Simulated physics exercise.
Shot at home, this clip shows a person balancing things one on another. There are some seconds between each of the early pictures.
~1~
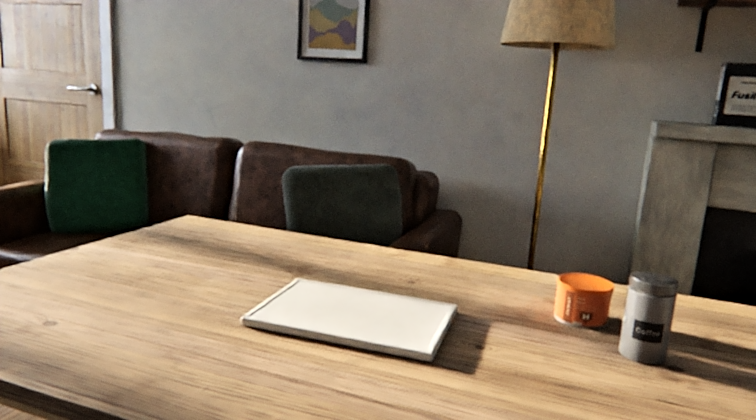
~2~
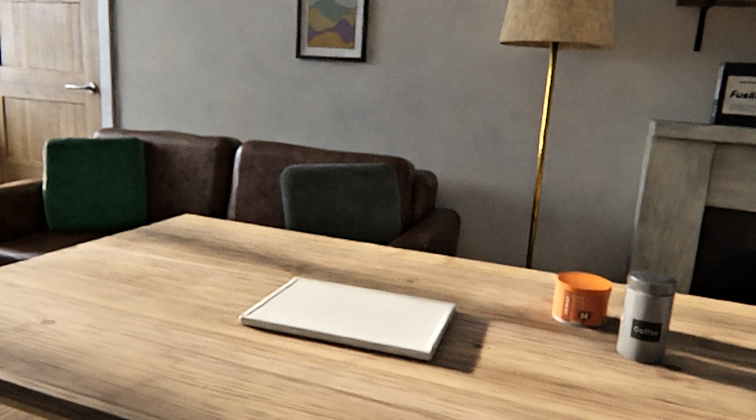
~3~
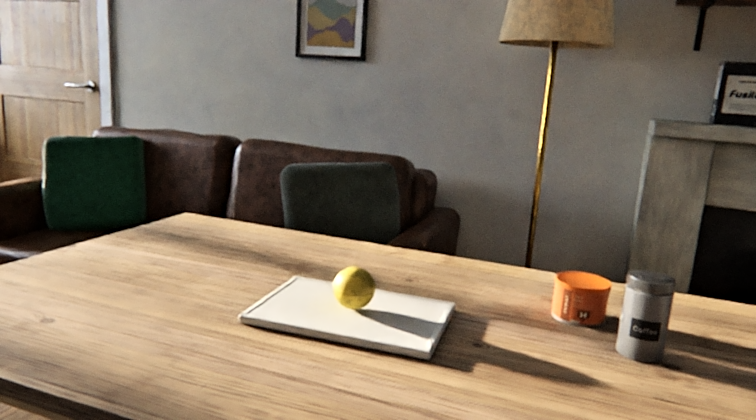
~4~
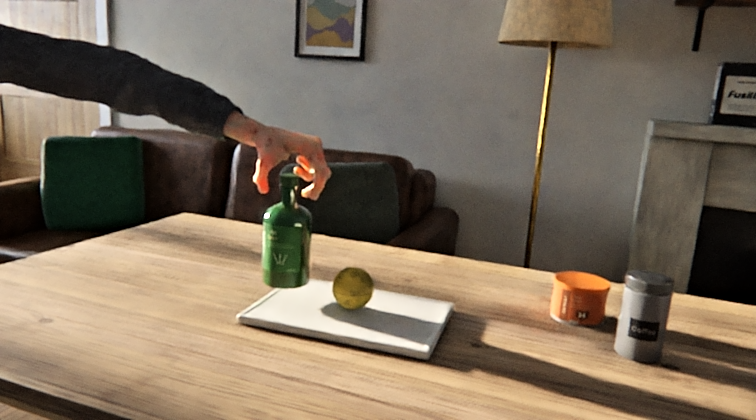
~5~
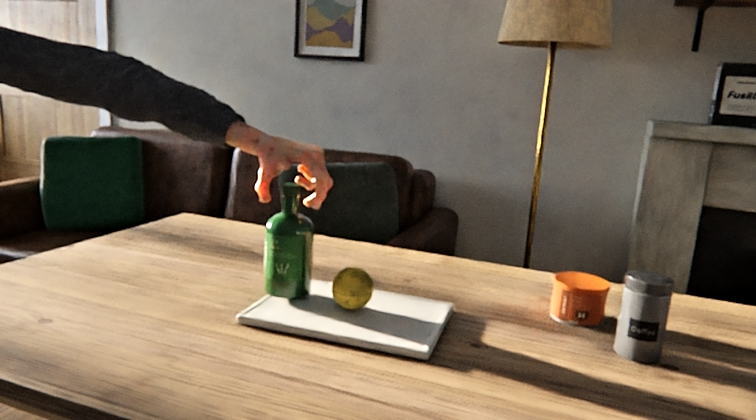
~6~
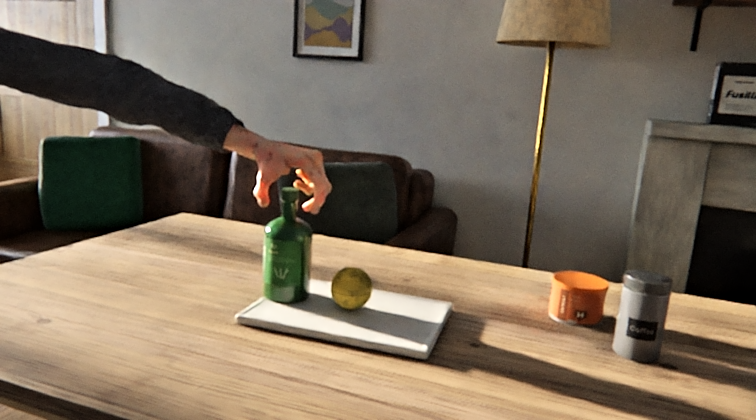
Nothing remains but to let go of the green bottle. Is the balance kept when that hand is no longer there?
Yes, the balance is kept.
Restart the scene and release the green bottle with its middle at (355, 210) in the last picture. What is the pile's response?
Next, the heap comes down.
Then, 0.20 s later than the last frame, all is still.
Then, 0.60 s later than the last frame, green bottle resting near (288, 243).
When it is over, all 5 as before. End places, in pixels of the last picture, green bottle near (288, 243). The pile keeps its balance.
